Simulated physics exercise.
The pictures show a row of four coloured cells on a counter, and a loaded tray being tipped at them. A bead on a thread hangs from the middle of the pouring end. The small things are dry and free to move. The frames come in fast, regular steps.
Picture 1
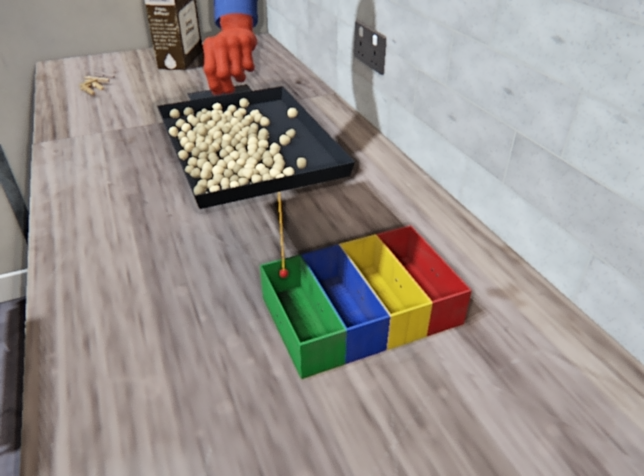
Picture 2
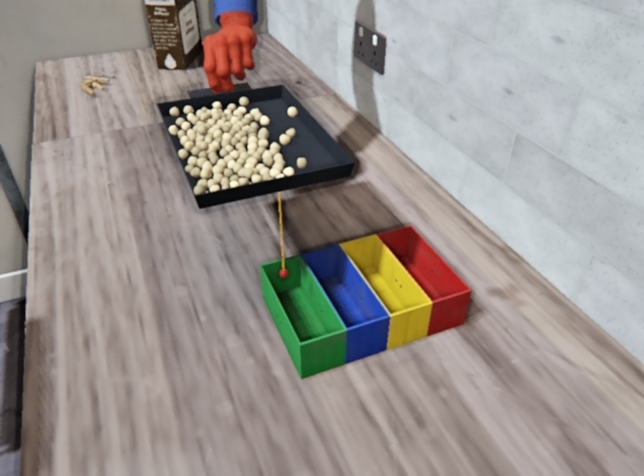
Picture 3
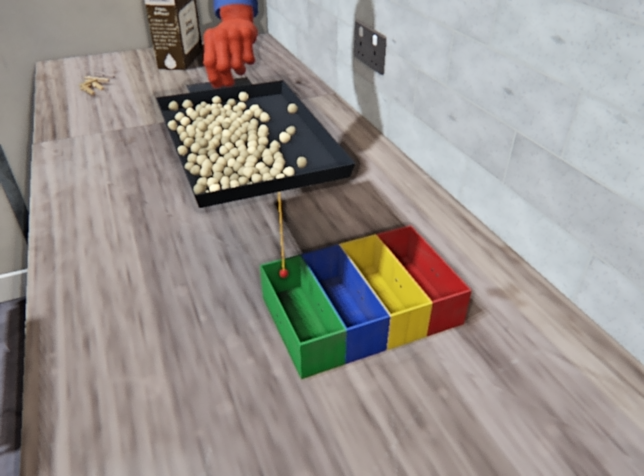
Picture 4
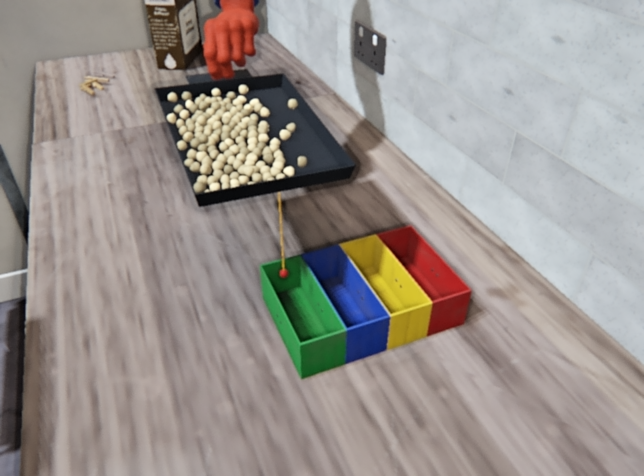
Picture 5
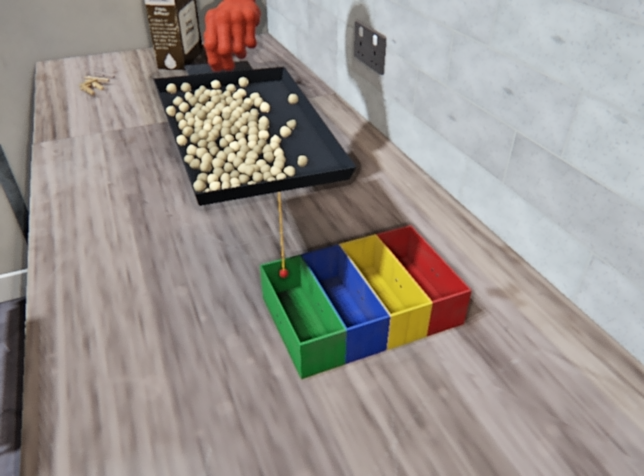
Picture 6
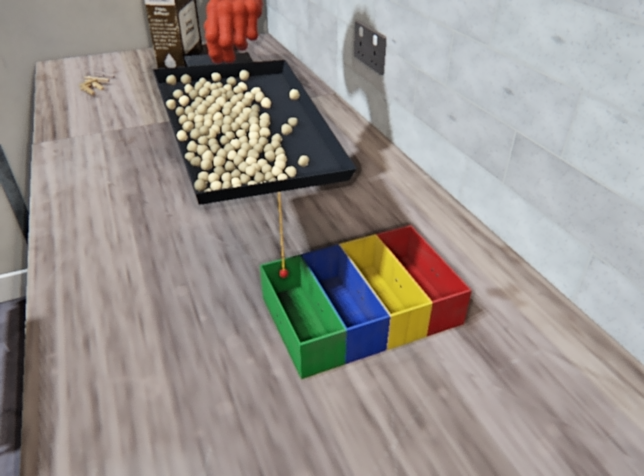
On a wooden counter, a red hand slowly raises the back of a tray of nuts.
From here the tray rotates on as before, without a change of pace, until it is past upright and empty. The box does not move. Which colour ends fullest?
Most goes to the blue cell.
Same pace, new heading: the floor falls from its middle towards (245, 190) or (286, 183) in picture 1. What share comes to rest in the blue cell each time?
The first gives 0 %, the second 40 %.
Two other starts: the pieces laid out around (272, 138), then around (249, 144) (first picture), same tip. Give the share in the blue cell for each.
First some 50, then 50 per cent.
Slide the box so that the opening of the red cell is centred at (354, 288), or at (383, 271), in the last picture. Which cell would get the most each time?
In turn: The cell in red; the yellow cell.
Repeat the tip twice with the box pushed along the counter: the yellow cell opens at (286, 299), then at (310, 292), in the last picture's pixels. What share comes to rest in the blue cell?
First some 0, then 10 per cent.
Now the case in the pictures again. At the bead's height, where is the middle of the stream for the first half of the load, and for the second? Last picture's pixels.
Around (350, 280) and then (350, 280).
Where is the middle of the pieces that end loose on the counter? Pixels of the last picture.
Near (377, 404).
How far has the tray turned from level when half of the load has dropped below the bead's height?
At about 105°.
Soon after the last picture, tray tipped steeply; nearly all on the tray; a stray few in the blue cell; a stray few falling or outside the box.
A little later, tray tipped right over; nearly all on the tray; a stray few in the blue cell; a stray few falling or outside the box.
Later still, tray tipped past a quarter turn; about half in the blue cell; about a quarter in the yellow cell; about a quarter in the green cell; a stray few in the red cell; a small part falling or outside the box.
At rest, tray tipped past a quarter turn; about half in the blue cell; about a quarter in the yellow cell; about a quarter in the green cell; a stray few in the red cell; a small part outside the box.
